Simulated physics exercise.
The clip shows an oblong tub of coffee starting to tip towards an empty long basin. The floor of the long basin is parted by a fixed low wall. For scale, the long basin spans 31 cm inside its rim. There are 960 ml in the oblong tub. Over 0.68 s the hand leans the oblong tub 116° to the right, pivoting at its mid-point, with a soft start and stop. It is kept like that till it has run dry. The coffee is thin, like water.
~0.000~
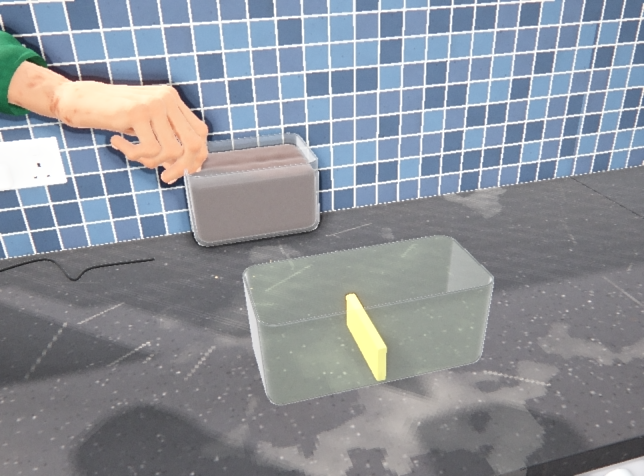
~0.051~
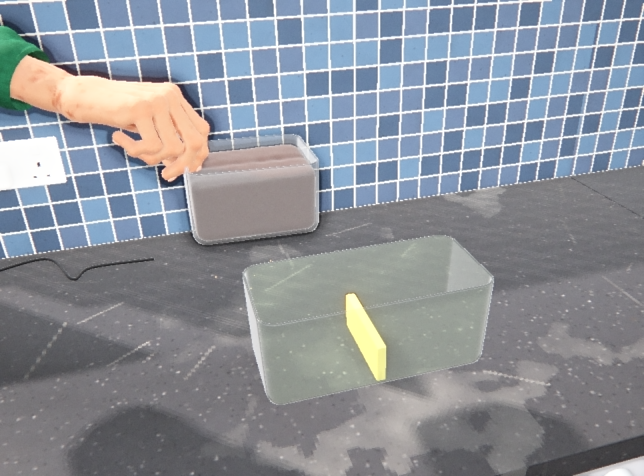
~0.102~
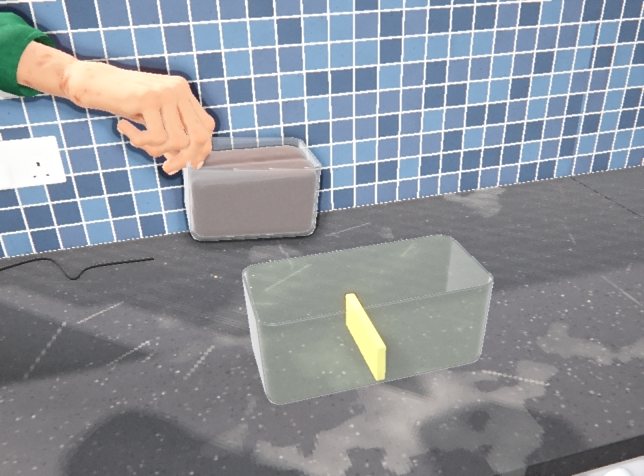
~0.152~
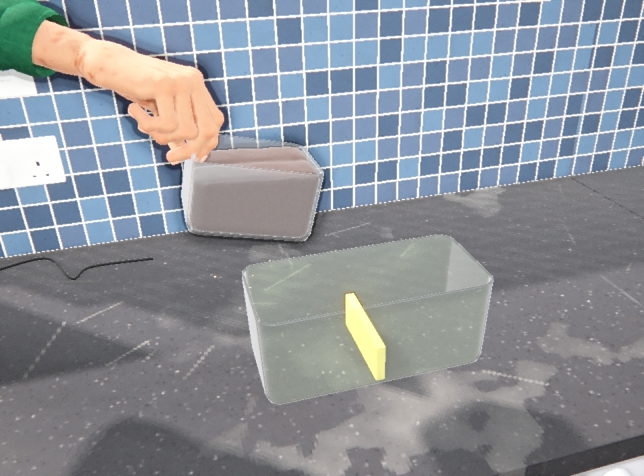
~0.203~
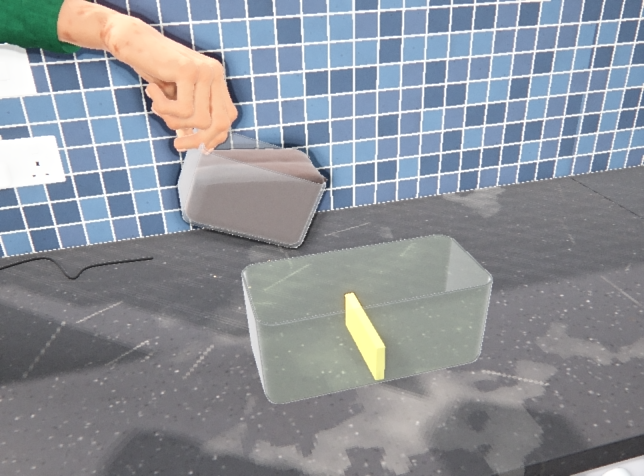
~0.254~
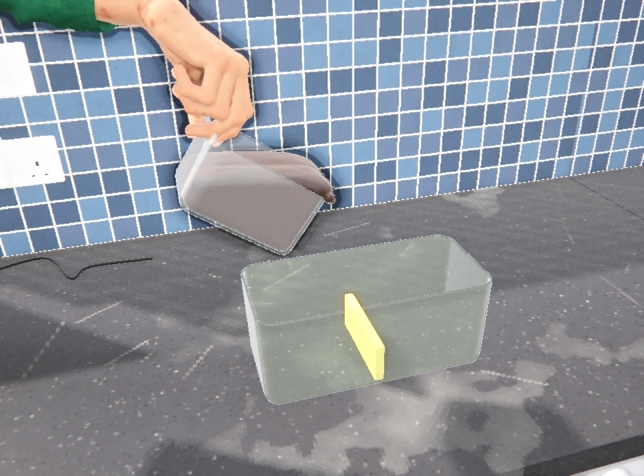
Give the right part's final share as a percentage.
Roughly 39 per cent is past the wall.
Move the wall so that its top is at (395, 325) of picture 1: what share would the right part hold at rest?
In that case some 20 per cent.
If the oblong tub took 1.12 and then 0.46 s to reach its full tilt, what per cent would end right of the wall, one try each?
First 60, then 25 per cent.
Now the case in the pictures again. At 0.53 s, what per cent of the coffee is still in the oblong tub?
About 20 per cent.
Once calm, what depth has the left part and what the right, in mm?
Some 26 mm on the left and 20 mm on the right.
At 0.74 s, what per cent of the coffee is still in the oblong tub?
Some 2 per cent.
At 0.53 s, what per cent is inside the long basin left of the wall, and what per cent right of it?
Some 10 per cent left and 28 right.
By 0.53 s the tilt is 103° and 19 per cent is still to pour, 10 is left of the wall and 27 right of it.
By 0.74 s the tilt is 116° and 2 per cent is still to pour, 46 is left of the wall and 38 right of it.
By 0.95 s the tilt is 116° and 0 per cent is still to pour, 53 is left of the wall and 39 right of it.
By 1.18 s the tilt is 116° and 0 per cent is still to pour, 53 is left of the wall and 39 right of it.
At rest 54 per cent lies left of the wall, 39 right of it and 8 outside.
